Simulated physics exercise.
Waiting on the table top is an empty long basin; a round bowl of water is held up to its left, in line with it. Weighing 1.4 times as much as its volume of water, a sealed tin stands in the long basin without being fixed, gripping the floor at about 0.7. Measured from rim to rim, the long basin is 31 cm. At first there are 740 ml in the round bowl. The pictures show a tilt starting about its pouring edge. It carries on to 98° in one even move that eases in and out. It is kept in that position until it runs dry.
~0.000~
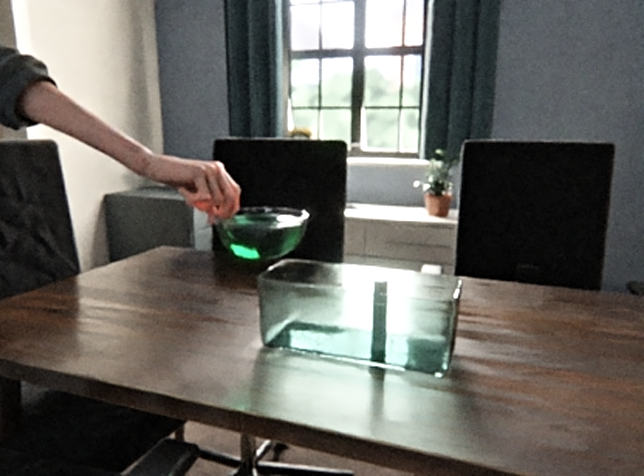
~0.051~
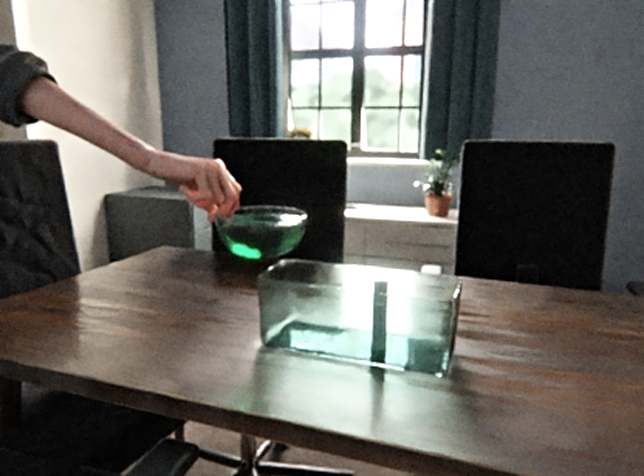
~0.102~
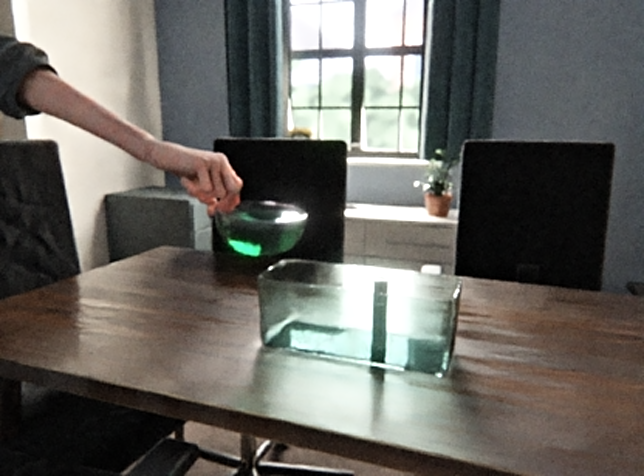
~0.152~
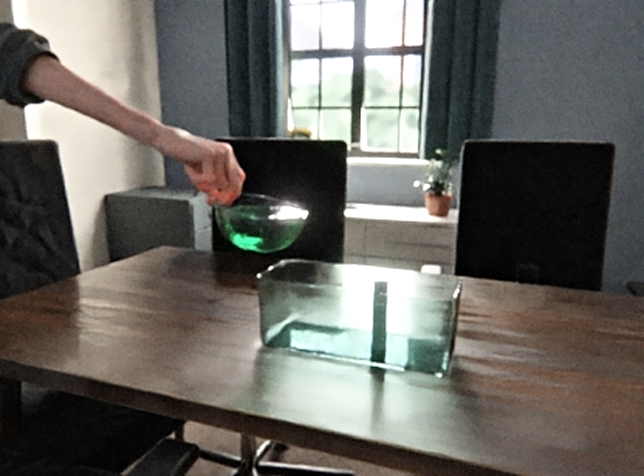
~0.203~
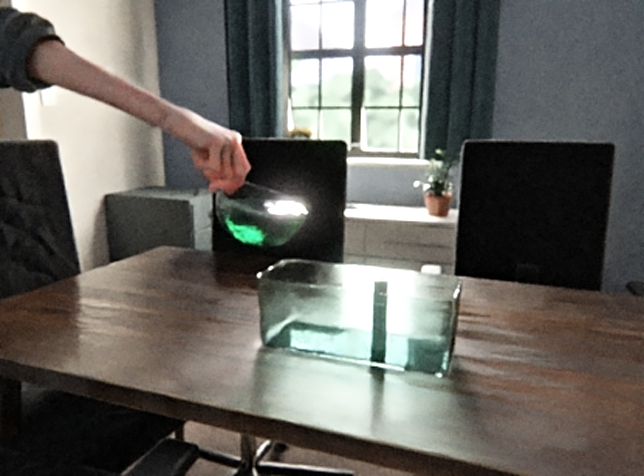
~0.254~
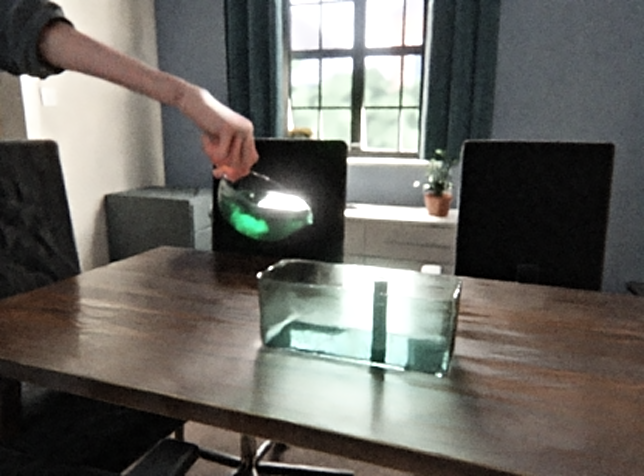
The video shows a hand holding a clear round bowl of green liquid above a wooden table, left of a long glass basin. The hand rises slightly as it tilts the bowl gradually to the right, while the basin stays still.
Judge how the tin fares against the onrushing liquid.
It gets bowled over.
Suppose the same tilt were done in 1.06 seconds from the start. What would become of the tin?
The tin stays balanced.
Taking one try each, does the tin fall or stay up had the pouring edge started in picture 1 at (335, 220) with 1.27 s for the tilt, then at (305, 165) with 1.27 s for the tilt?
Try 1: Still standing; try 2: Still standing.
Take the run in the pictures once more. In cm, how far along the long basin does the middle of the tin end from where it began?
Around 6.0 cm.
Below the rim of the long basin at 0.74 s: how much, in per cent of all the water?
Near 92 per cent of the total.
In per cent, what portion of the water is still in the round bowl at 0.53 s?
Portion remaining: Approx. 26 per cent.
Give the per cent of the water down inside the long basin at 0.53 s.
Some 22 per cent.
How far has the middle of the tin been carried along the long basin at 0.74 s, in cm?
Around 2 cm.
After 0.53 s the tilt is 87° and 26 per cent is still to pour; the tin stands where it began.
After 0.74 s the tilt is 98° and 1 per cent is still to pour; the tin leans 16°.
After 0.95 s the tilt is 98° and 0 per cent is still to pour; the tin lies on its side.
After 1.18 s the tilt is 98° and 0 per cent is still to pour; the tin lies on its side.
In the end the tin lies on its side.
